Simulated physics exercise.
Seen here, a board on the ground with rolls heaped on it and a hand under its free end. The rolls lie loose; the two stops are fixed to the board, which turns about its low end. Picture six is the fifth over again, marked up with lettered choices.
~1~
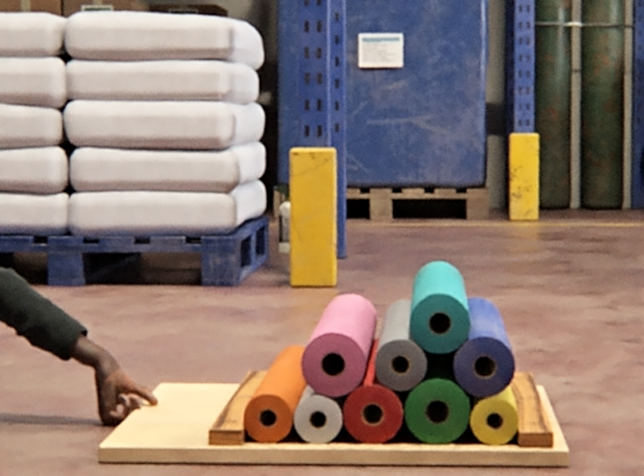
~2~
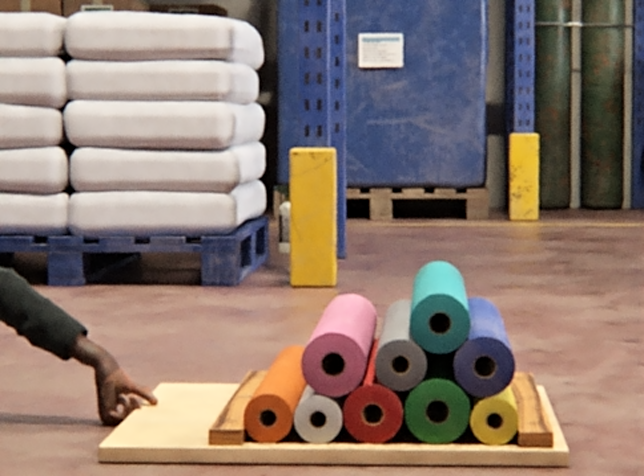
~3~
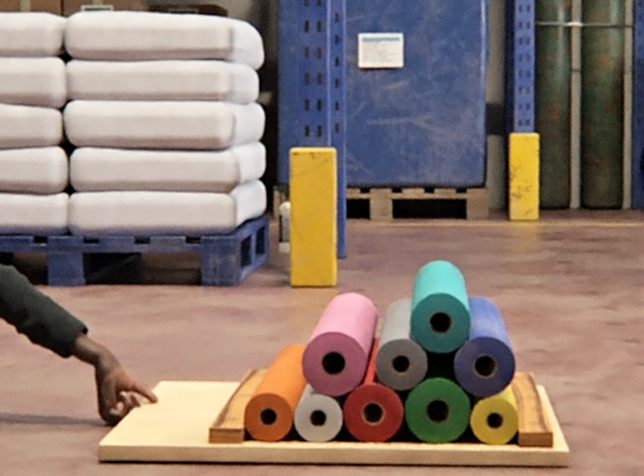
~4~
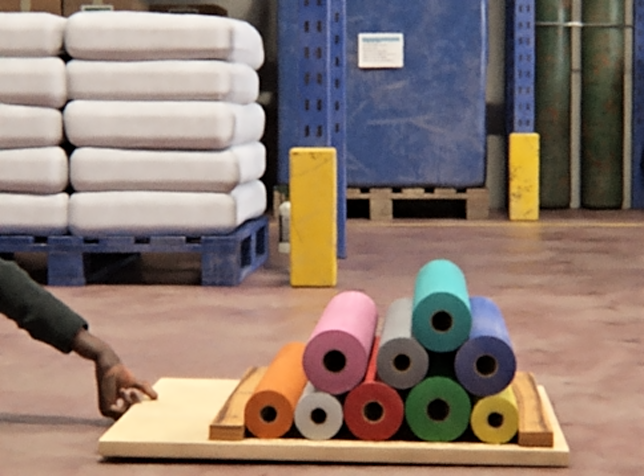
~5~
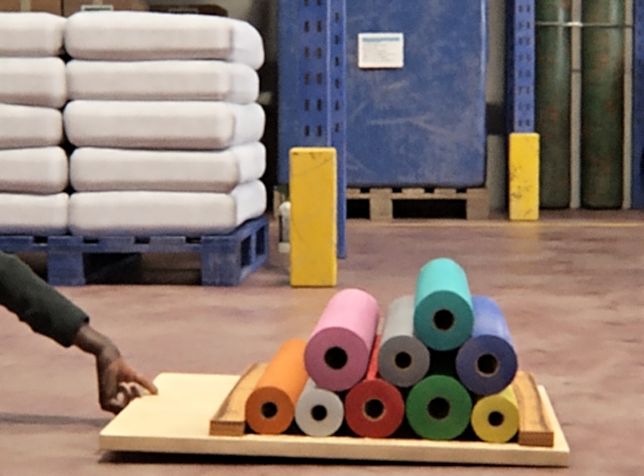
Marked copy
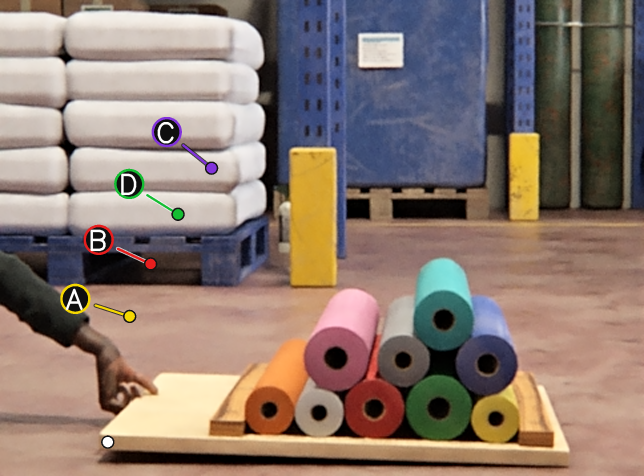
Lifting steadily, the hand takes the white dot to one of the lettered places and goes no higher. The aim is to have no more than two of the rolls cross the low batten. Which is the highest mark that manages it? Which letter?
No higher than D.
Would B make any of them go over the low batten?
Yes.
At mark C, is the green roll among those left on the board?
Yes.
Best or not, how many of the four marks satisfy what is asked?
Three of the four.
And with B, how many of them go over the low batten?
It comes to two.
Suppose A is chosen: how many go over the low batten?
At A the number is two.
On the marked copy, A at (129, 317); B at (150, 264); C at (212, 168); D at (178, 214); the white dot at (108, 442).
Taking D. A third of the way, board at 18°.
Two thirds of the way, board at 32°.
When it is over, board at 32°, two over the low batten (blue, turquoise).
As for the rest, A two over the low batten (blue, turquoise); B two over the low batten (blue, turquoise); C four over the low batten (pink, grey, blue, turquoise).
